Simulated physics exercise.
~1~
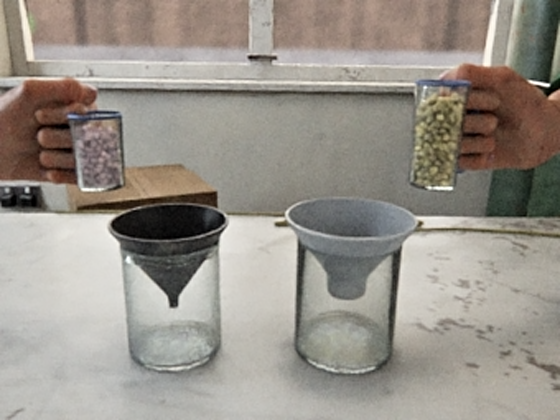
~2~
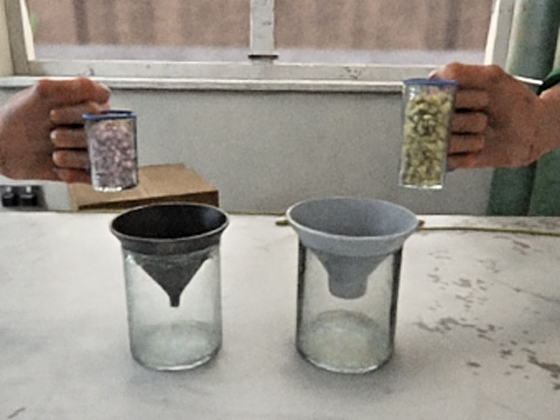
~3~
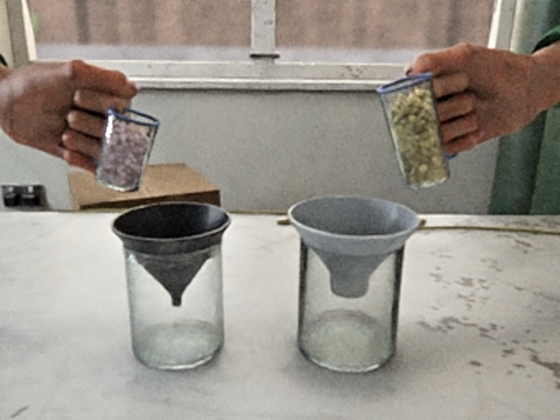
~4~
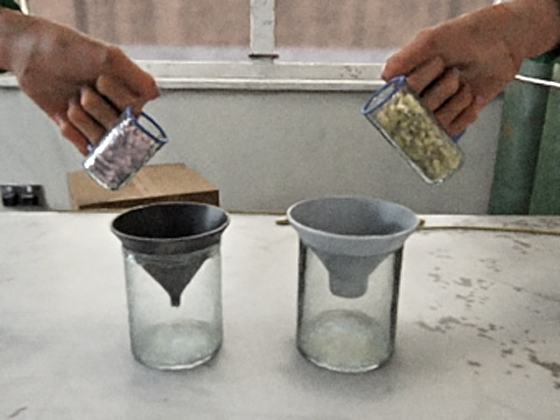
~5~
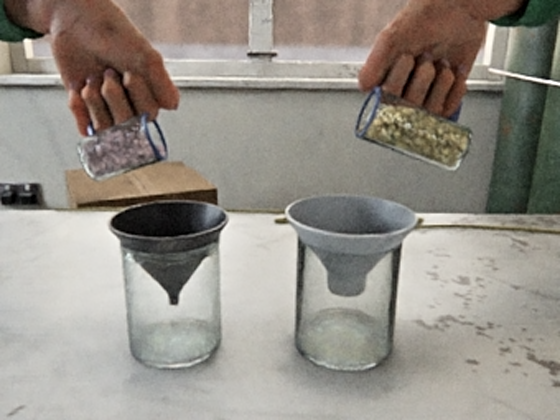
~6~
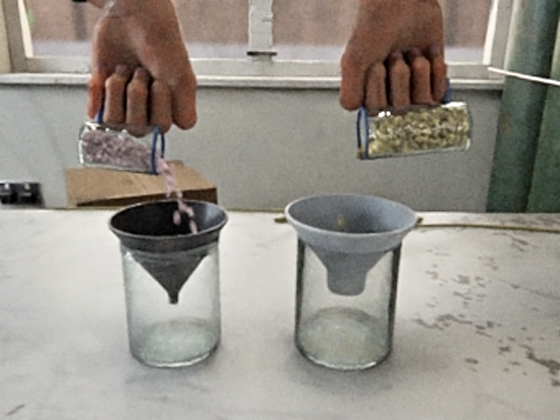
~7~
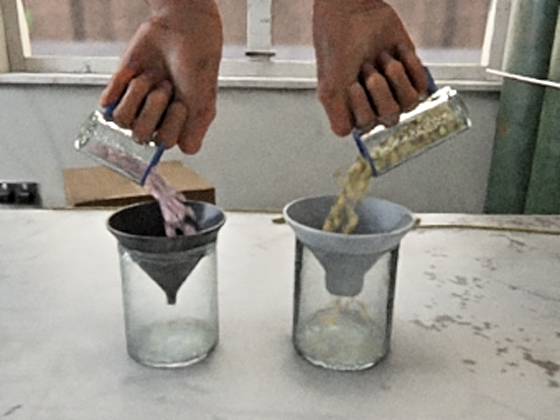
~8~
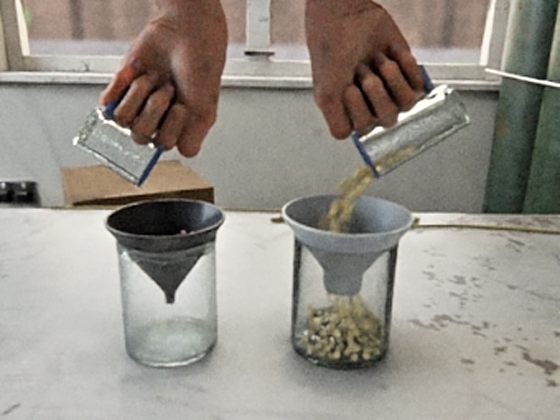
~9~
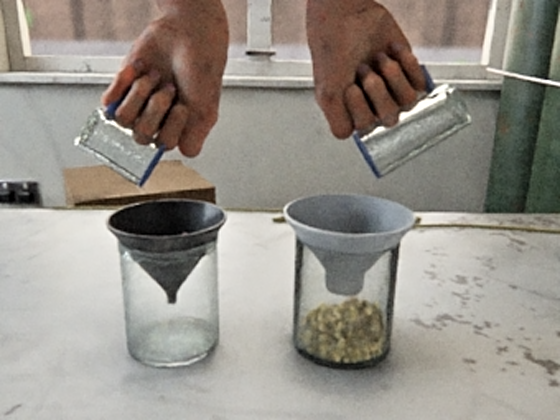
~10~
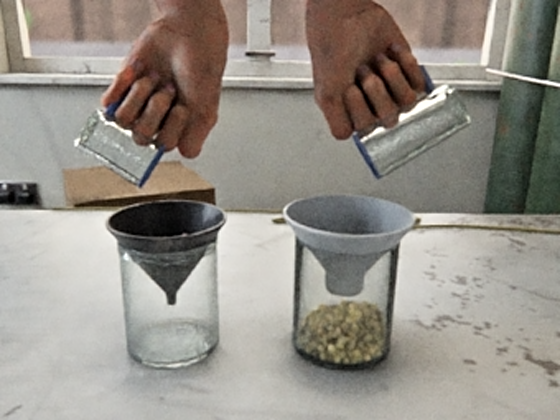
Two hands tip cups into funnels, and only the right jar fills with yellowish pieces.
